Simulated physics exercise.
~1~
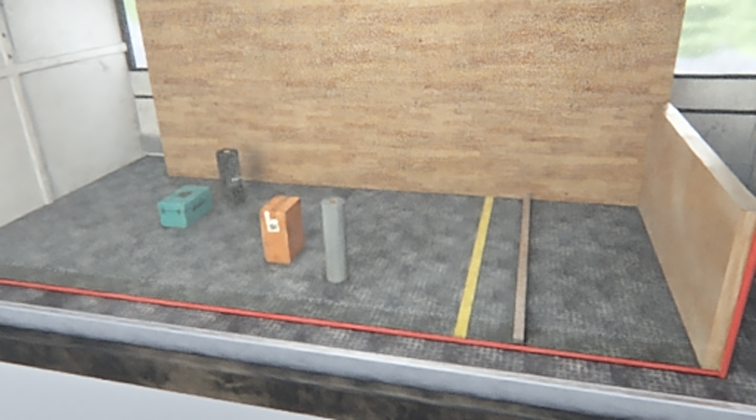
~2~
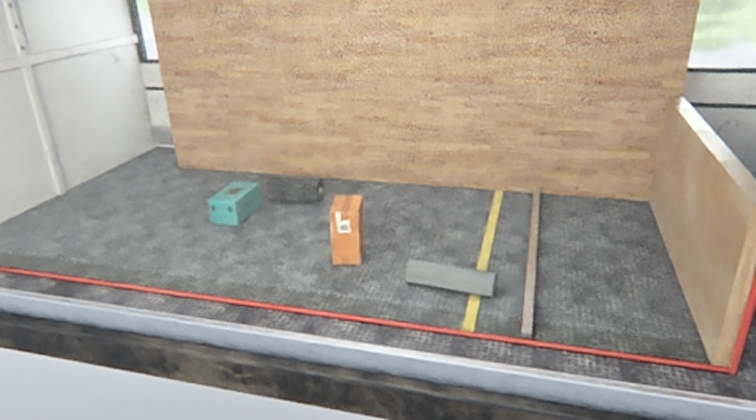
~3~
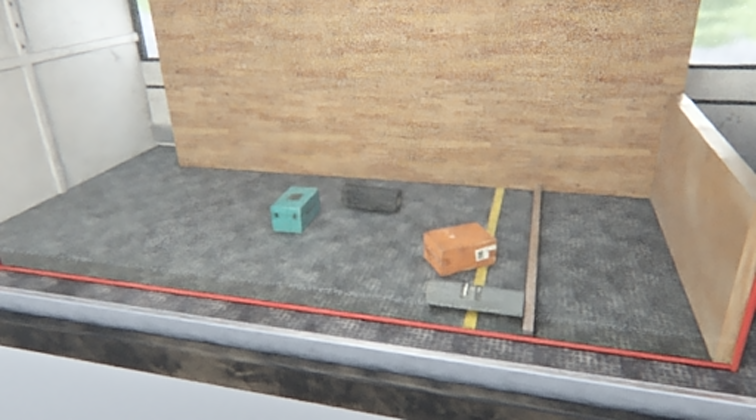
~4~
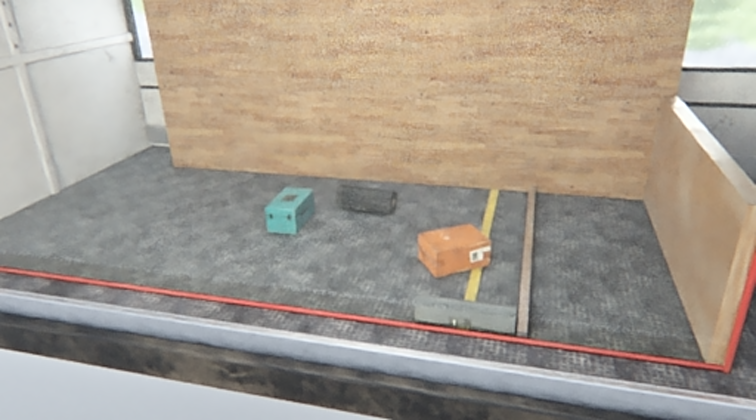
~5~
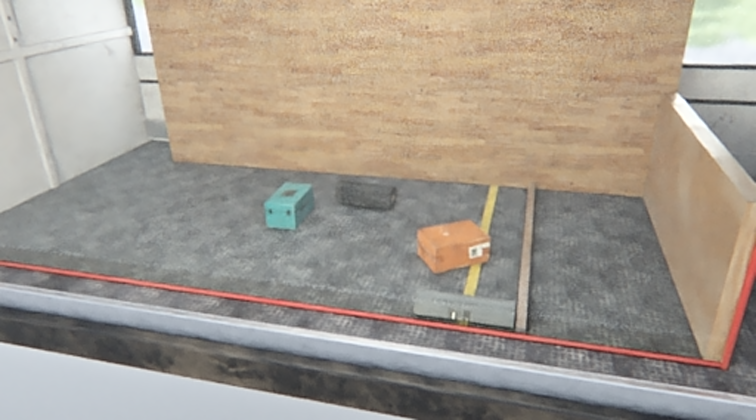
In a carpeted bay, four objects slide right, three tipping over, and rest near a bar.
